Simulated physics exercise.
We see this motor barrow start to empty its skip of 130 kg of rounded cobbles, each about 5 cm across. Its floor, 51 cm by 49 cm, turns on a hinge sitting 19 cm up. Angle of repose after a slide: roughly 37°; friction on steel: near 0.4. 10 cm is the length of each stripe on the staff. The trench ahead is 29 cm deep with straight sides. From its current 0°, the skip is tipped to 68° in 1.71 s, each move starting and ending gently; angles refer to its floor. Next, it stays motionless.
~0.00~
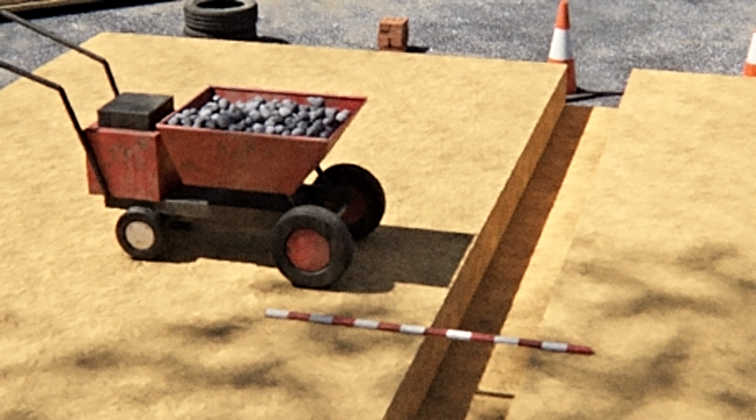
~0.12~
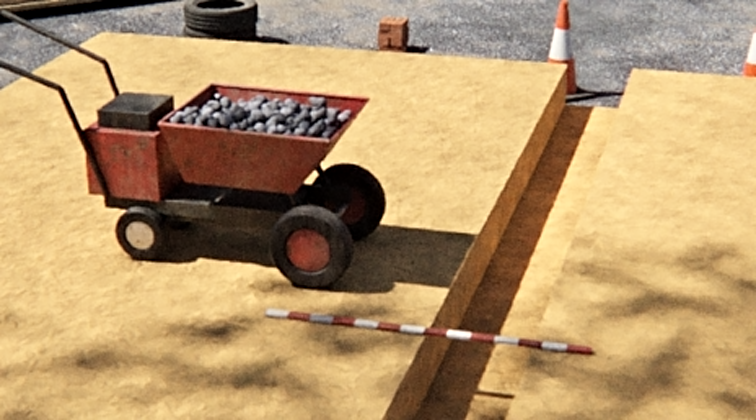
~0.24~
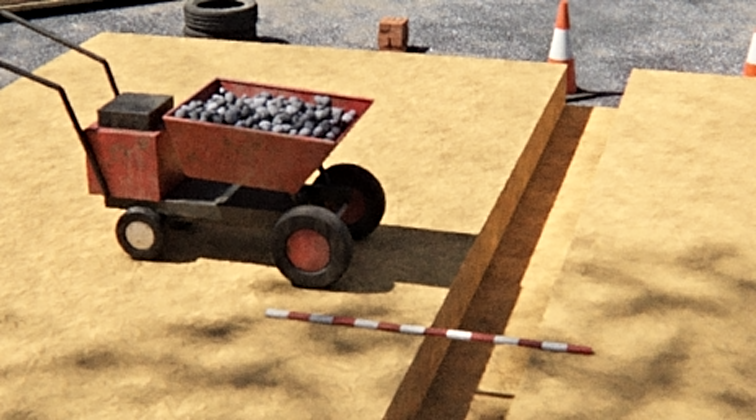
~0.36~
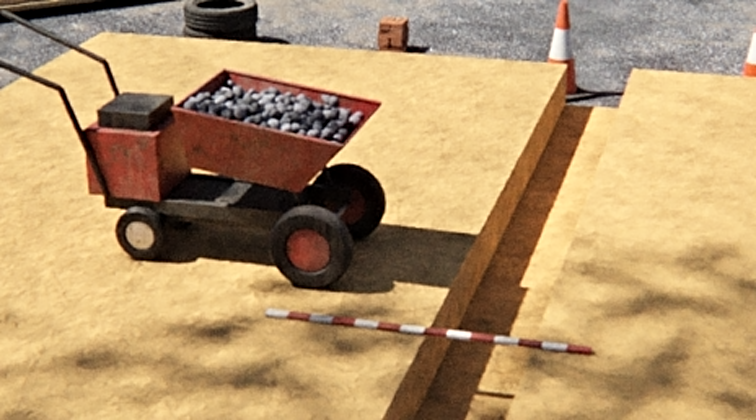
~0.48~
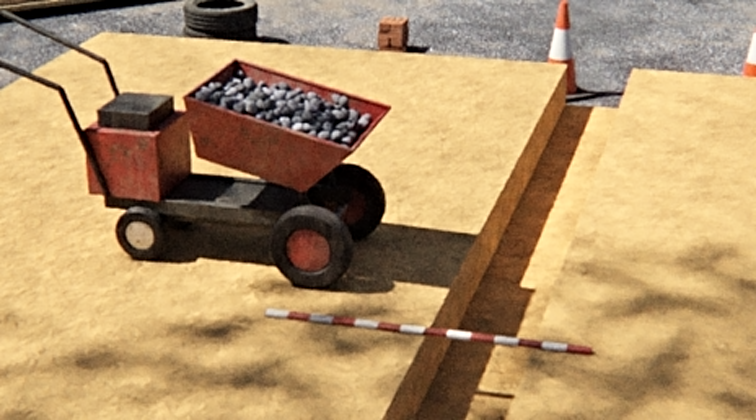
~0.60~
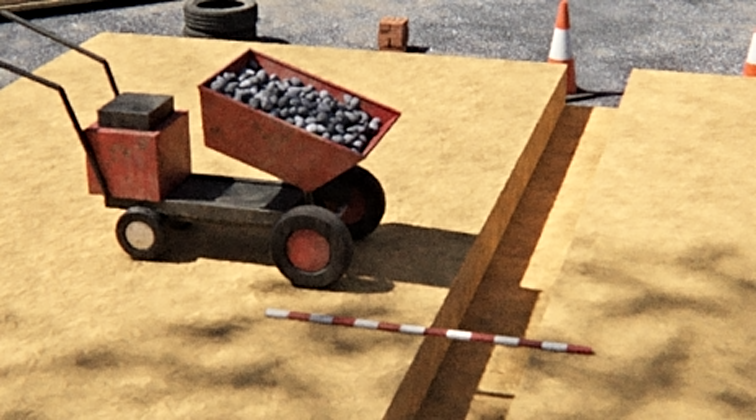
The footage shows a red motor barrow loaded with rounded grey stones standing on sandy ground left of a straight-sided trench, as its skip gradually tilts toward the right, its rear end rising while the wheels stay in place.
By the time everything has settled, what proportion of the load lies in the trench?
About 98 percent of the load.
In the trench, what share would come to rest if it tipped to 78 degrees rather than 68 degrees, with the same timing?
Roughly 100 per cent would end in the trench.
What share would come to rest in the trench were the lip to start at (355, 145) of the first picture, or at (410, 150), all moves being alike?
First spot about 100, second spot about 60 per cent.
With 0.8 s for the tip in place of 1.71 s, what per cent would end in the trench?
It would come to roughly 100 per cent.
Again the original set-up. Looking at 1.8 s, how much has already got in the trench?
About 40 per cent by then.
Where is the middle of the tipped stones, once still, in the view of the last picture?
Centre estimate: Around (497, 320).
After 1.3 s the floor is at 57°; 99 % in the skip, 1 % short of the trench; the foremost stones are at (440, 204).
After 1.8 s the floor is at 68°; 58 % in the skip, 3 % short of the trench, 39 % in the trench; the foremost stones are at (546, 332).
After 2.2 s the floor is at 68°; 35 % in the skip, 3 % short of the trench, 63 % in the trench; the foremost stones are at (544, 341).
After 4.1 s the floor is at 68°; 0 % in the skip, 1 % short of the trench, 98 % in the trench; the foremost stones are at (545, 335).
